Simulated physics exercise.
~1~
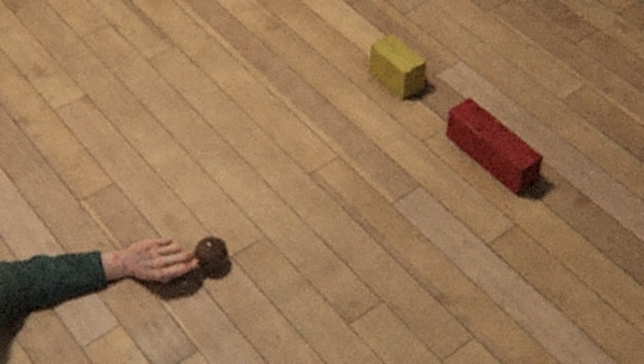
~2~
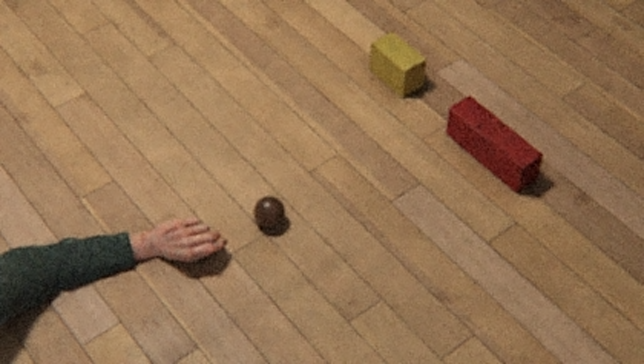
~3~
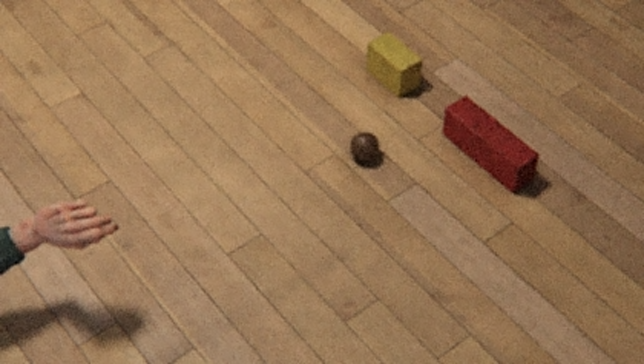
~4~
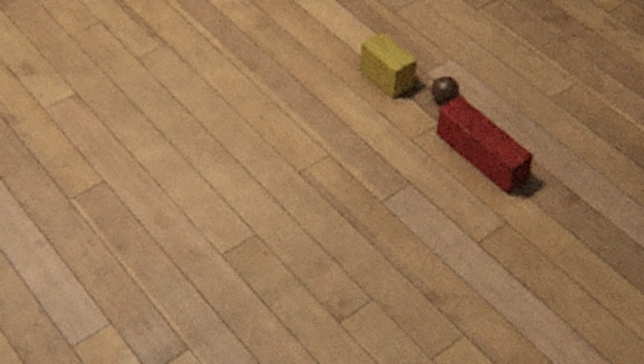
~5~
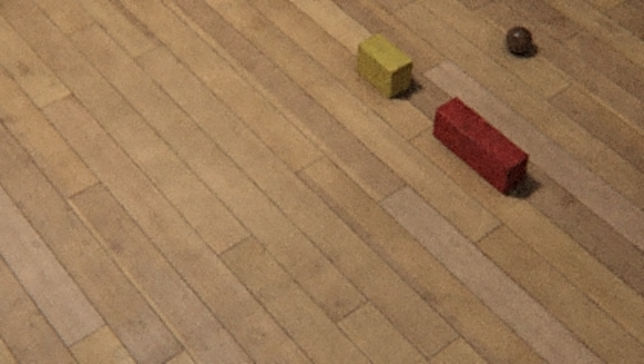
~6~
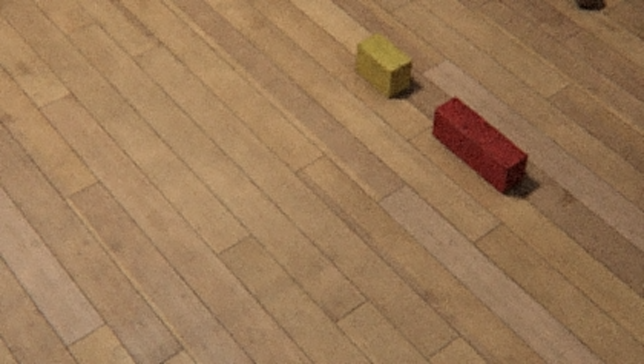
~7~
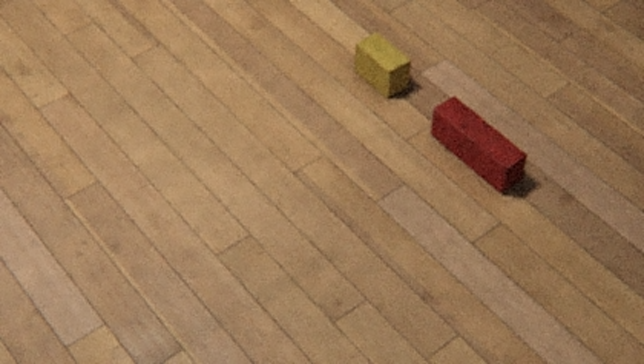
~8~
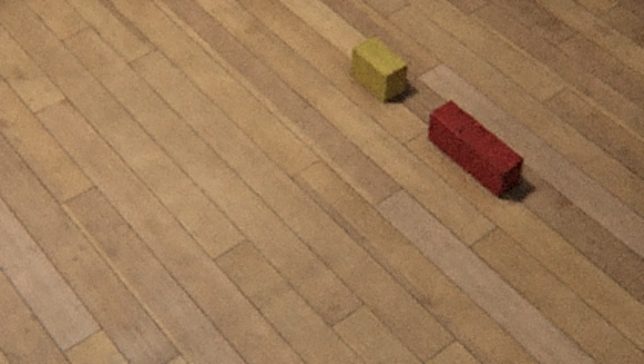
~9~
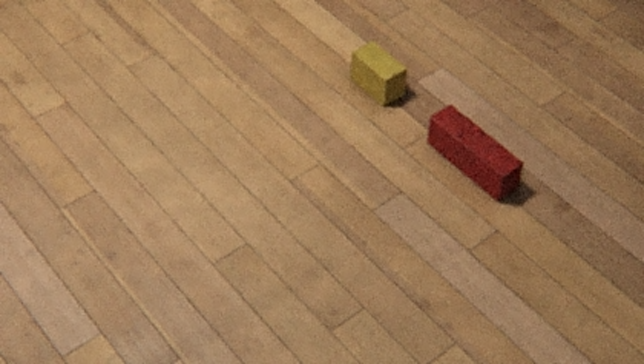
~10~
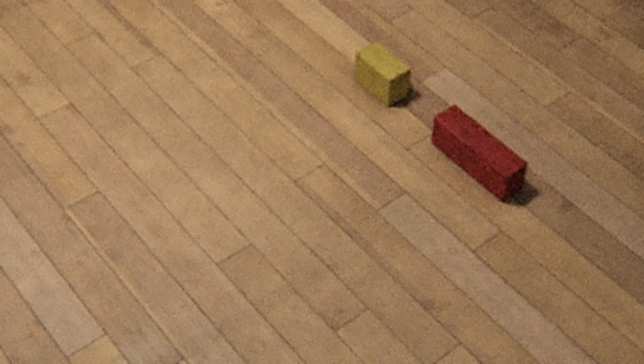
A wooden plank floor fills the view, seen from above at an angle by a slightly swaying camera. A yellow block sits toward the upper right, with a longer red brick just below and to its right, leaving a narrow gap between them. At the lower left, a hand in a dark green sleeve releases a round brown onion and draws back out of sight. The onion rolls up and to the right, passes through the gap, and comes out on the far side. It continues beyond the upper right edge, leaving both blocks standing in place.
